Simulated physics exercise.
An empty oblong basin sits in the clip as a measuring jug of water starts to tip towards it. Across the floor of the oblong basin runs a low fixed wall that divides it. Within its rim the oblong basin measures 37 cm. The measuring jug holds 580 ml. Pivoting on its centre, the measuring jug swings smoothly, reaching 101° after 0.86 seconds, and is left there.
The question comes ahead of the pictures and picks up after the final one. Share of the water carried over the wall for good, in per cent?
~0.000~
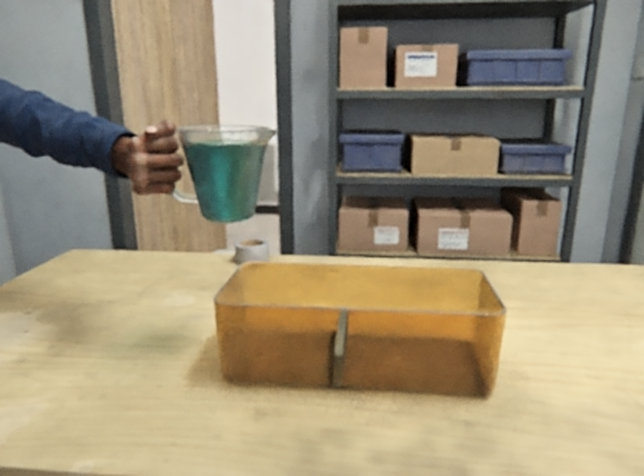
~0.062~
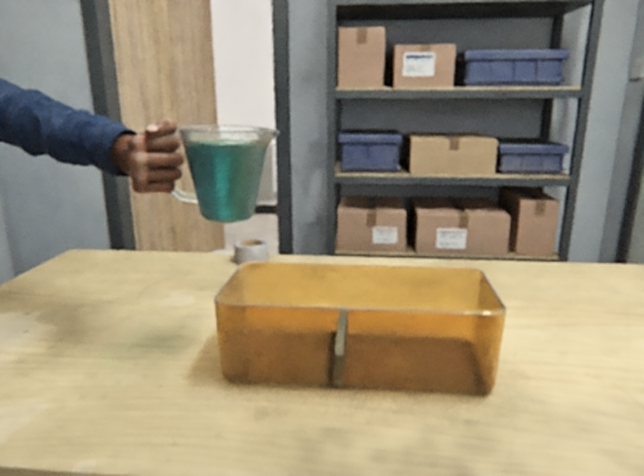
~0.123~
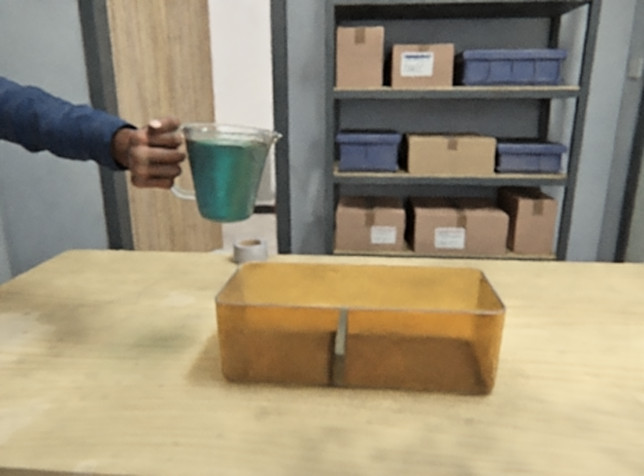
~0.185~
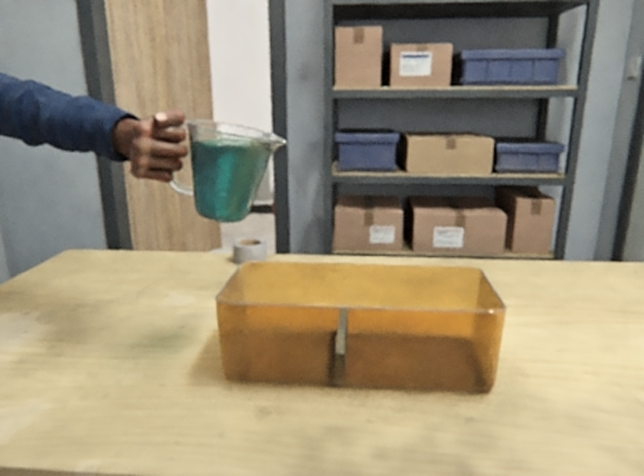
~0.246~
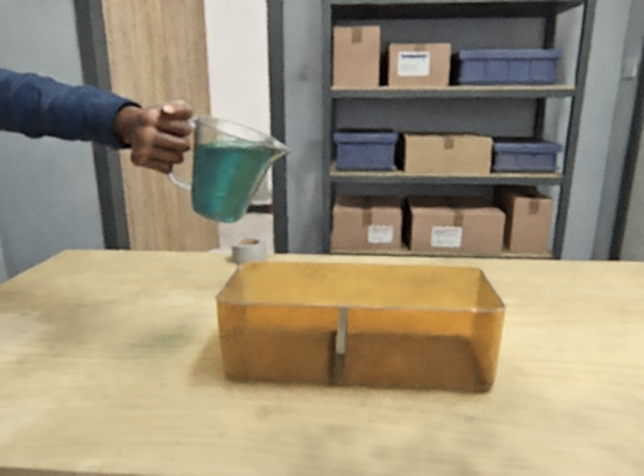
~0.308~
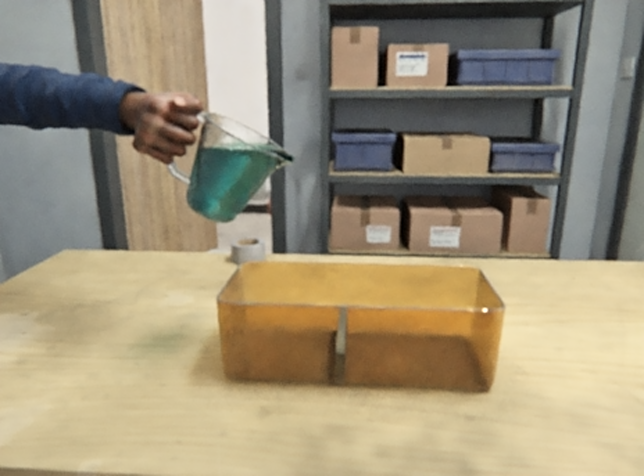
Near 25 per cent.
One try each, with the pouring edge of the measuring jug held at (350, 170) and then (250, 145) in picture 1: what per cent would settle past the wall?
Respectively about 95 and 5 percent.
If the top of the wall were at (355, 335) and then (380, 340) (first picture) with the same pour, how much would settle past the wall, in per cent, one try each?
10 then 10 %.
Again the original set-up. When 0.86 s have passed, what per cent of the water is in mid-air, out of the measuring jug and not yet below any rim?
About 14 per cent.
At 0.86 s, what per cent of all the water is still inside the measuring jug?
Near 10 percent, more or less.
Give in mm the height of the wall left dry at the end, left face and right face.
Left: Roughly 28 mm; right: Roughly 40 mm.
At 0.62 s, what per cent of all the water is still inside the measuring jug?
Roughly 54 per cent.
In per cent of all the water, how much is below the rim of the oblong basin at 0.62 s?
20 %, more or less.
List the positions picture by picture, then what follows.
In the first frame, it leans 0°; its right rim is at (278, 130); the water meets the walls at (189, 142) and (266, 142); the oblong basin's rim runs from (229, 281) to (493, 290); the wall's top is at (341, 329).
In the second frame, it leans 1°; its right rim is at (279, 132); the water meets the walls at (190, 141) and (267, 143).
In the third frame, it leans 5°; its right rim is at (282, 135); the water meets the walls at (192, 140) and (268, 144).
In the fourth frame, it leans 11°; its right rim is at (286, 142); the water meets the walls at (195, 141) and (274, 146).
In the fifth frame, it leans 19°; its right rim is at (290, 151); the water meets the walls at (200, 145) and (281, 148).
In the sixth frame, it leans 29°; its right rim is at (294, 162); the water meets the walls at (202, 150) and (285, 154); 1 per cent is over the edge.
By 0.62 s the tilt is 83° and 54 per cent is still to pour, 7 is left of the wall and 12 right of it.
By 0.86 s the tilt is 101° and 10 per cent is still to pour, 52 is left of the wall and 23 right of it.
By 1.10 s the tilt is 101° and 0 per cent is still to pour, 71 is left of the wall and 24 right of it.
By 1.36 s the tilt is 101° and 0 per cent is still to pour, 73 is left of the wall and 25 right of it.
At rest 73 per cent lies left of the wall, 25 right of it and 2 outside.
